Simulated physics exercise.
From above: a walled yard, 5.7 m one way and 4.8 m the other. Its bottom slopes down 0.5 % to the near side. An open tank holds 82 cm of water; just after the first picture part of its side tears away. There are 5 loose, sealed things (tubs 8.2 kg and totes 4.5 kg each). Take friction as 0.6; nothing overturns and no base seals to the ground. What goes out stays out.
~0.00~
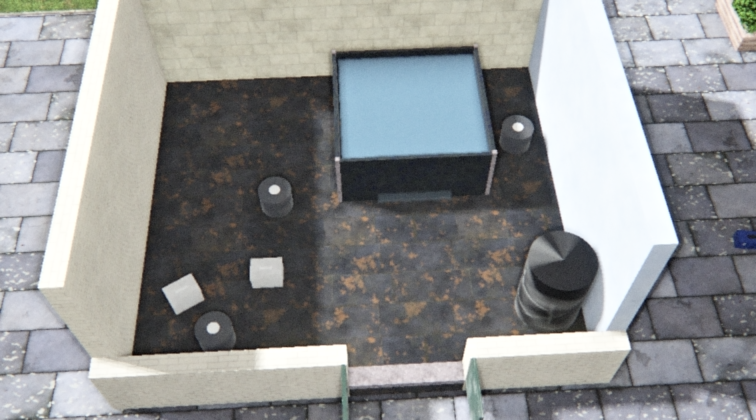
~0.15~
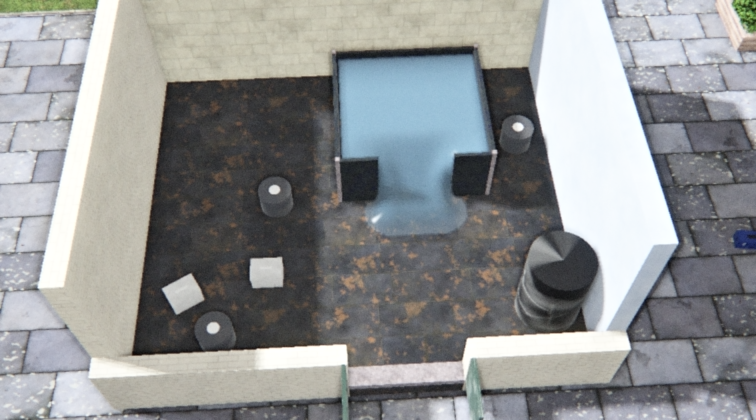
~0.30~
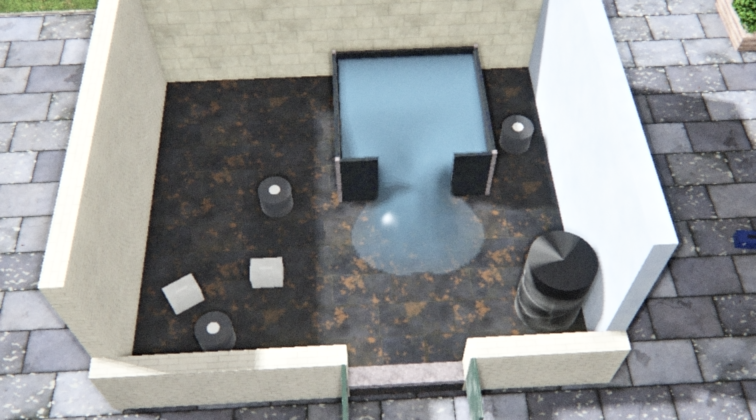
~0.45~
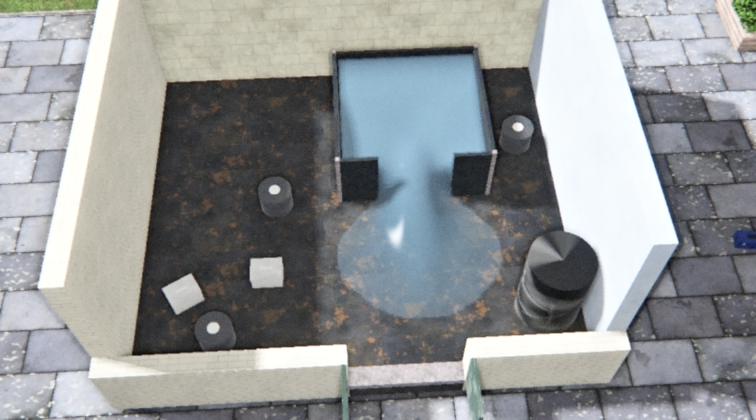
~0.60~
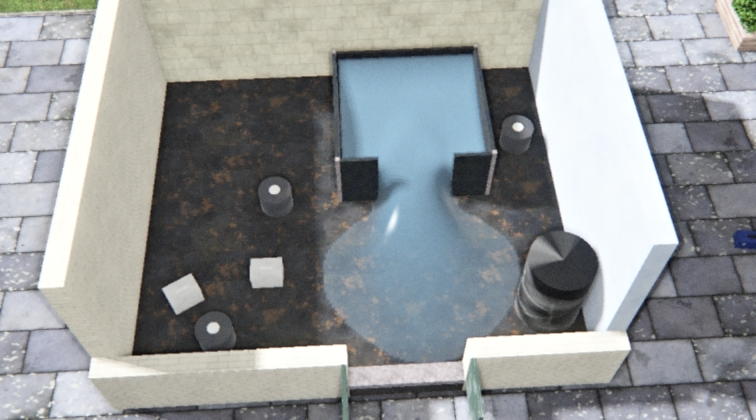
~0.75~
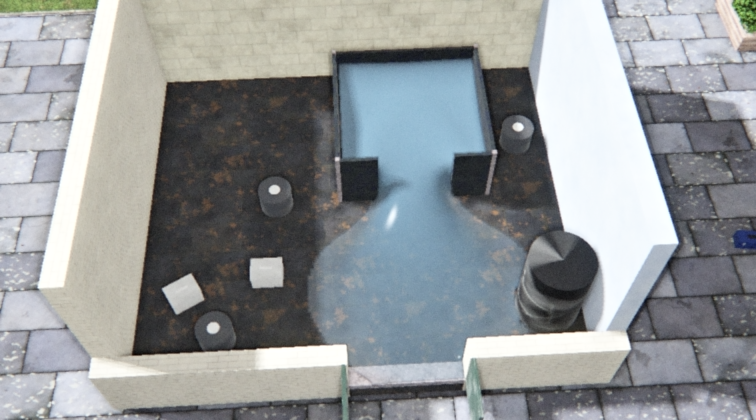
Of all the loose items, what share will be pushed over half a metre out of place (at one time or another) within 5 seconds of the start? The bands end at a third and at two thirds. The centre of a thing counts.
It is one to two thirds.
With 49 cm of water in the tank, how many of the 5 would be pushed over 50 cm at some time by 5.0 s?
Then 2.
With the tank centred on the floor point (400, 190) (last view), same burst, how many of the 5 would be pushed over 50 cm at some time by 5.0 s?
Then 3.
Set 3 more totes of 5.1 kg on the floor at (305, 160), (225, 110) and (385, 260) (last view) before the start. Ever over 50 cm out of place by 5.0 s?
In turn: Under, less, past it.
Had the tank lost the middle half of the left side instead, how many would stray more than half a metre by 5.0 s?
Then 4.
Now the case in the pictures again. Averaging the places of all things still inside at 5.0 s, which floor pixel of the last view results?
At about (308, 176).
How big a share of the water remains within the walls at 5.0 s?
Some 66 per cent remains.
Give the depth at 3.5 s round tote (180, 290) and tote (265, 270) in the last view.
About 4 and 2 cm.
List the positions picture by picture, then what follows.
In the first picture, a tub at (213, 328) rests on the ground; a tote at (266, 268) rests on the ground; water covers 3.7 m2; 0 of 5 have shifted.
In the second picture, a tub at (213, 328) rests on the ground; a tote at (266, 268) rests on the ground; 4.4 m2 under water; 0 of 5 have shifted.
In the third picture, a tub at (213, 328), on the bottom; a tote at (266, 268) rests on the ground; 5.4 m2 under water; 0 of 5 have shifted.
In the fourth picture, a tub at (213, 328) rests on the ground; a tote at (266, 268), on the bottom; 6.7 m2 under water; 0 of 5 have shifted.
In the fifth picture, a tub at (213, 328) rests on the ground; a tote at (266, 268), on the bottom; 8.2 m2 under water; 0 of 5 have shifted.
In the sixth picture, a tub at (213, 328), on the bottom; a tote at (266, 268), on the bottom; water covers 9.5 m2; 0 of 5 have shifted.
After 1.1 s 0 of 5 are over 50 cm from their spots; 0 afloat.
After 2.2 s 1 of 5 are over 50 cm from their spots; 0 afloat.
After 3.5 s 2 of 5 are over 50 cm from their spots; 0 afloat.
After 5.0 s 3 of 5 are over 50 cm from their spots, and 3 have been at some point; 1 afloat.
